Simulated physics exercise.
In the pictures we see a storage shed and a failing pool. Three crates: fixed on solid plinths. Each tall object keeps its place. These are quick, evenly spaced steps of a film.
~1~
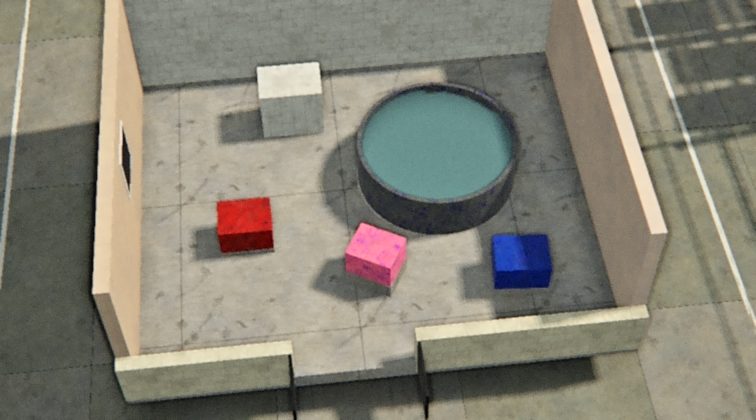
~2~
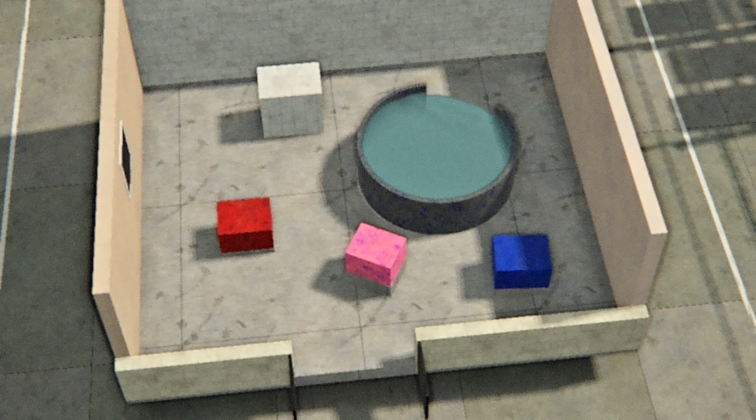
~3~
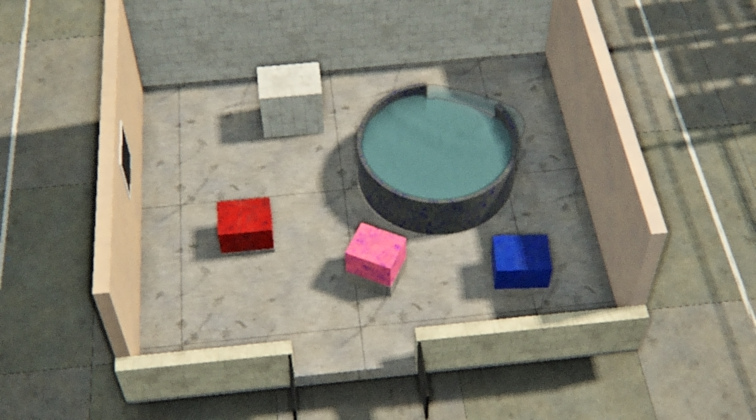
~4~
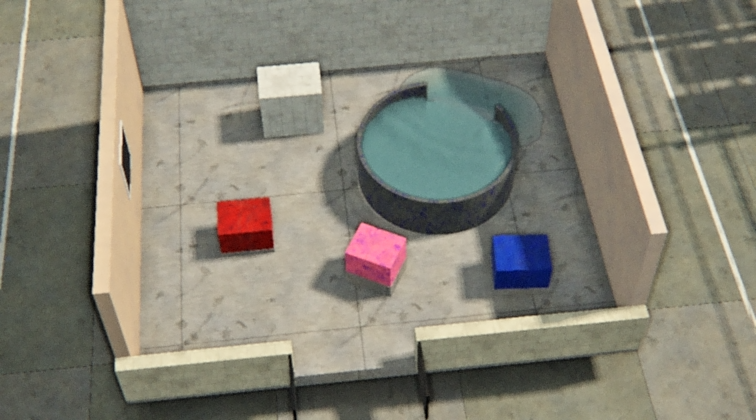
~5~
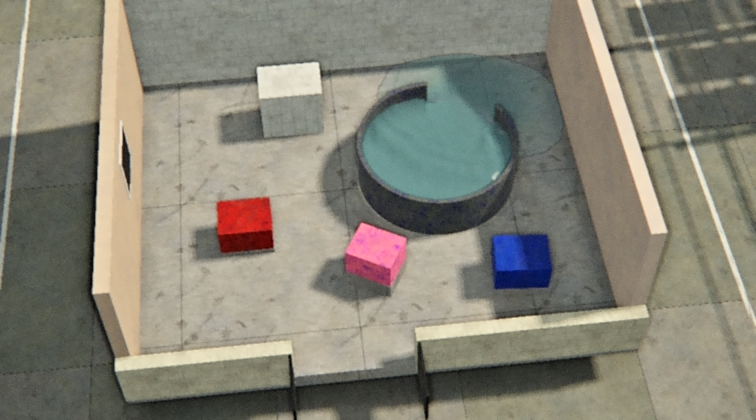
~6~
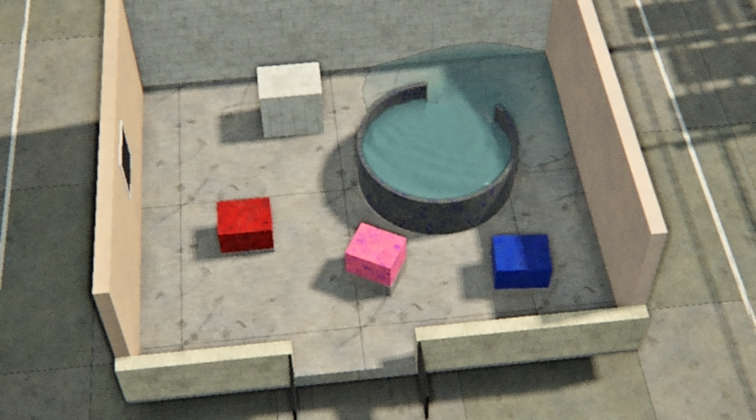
The clip opens on a walled enclosure with a round pool of still water, a pale block, and red, pink and blue crates. A gap opens in the pool's far side, and water pours out, spreading across the floor behind it toward the back and right walls while the crates stay still.
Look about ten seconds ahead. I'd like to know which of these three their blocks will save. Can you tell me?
Sure: The red crate does get wet; the blue crate does get wet; the pink crate comes through dry.
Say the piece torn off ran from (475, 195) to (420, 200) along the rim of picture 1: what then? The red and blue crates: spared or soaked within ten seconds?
Observed: Red stays clear; blue is doused.
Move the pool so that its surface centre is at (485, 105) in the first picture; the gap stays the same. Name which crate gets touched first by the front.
I'd go with the blue crate.
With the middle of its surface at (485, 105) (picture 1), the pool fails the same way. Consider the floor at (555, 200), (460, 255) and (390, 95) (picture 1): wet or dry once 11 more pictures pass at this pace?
Submerged, untouched, submerged.
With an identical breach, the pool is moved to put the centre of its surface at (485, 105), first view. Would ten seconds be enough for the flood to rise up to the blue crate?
Result - blue crate stays clear.
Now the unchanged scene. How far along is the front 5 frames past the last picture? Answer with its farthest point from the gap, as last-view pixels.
The flood front should get to about (298, 74).
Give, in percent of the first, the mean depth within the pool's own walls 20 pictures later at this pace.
I'd put it near 40 per cent.
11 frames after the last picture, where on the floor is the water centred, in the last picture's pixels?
The water's centre sits above (457, 132).
A moment on, water covers 15 % of the floor; the red crate not reached, the blue crate not reached, the pink crate not reached.
Next, water covers 25 % of the floor; the red crate not reached, the blue crate not reached, the pink crate not reached.
Then, water covers 50 % of the floor; the red crate not reached, the blue crate water round its plinth, the pink crate not reached.
Later, water covers 90 % of the floor; the red crate water round its plinth, the blue crate water round its plinth, the pink crate water round its plinth.
In the end, water covers 100 % of the floor; the red crate was topped, the blue crate was topped, the pink crate stayed above the water.
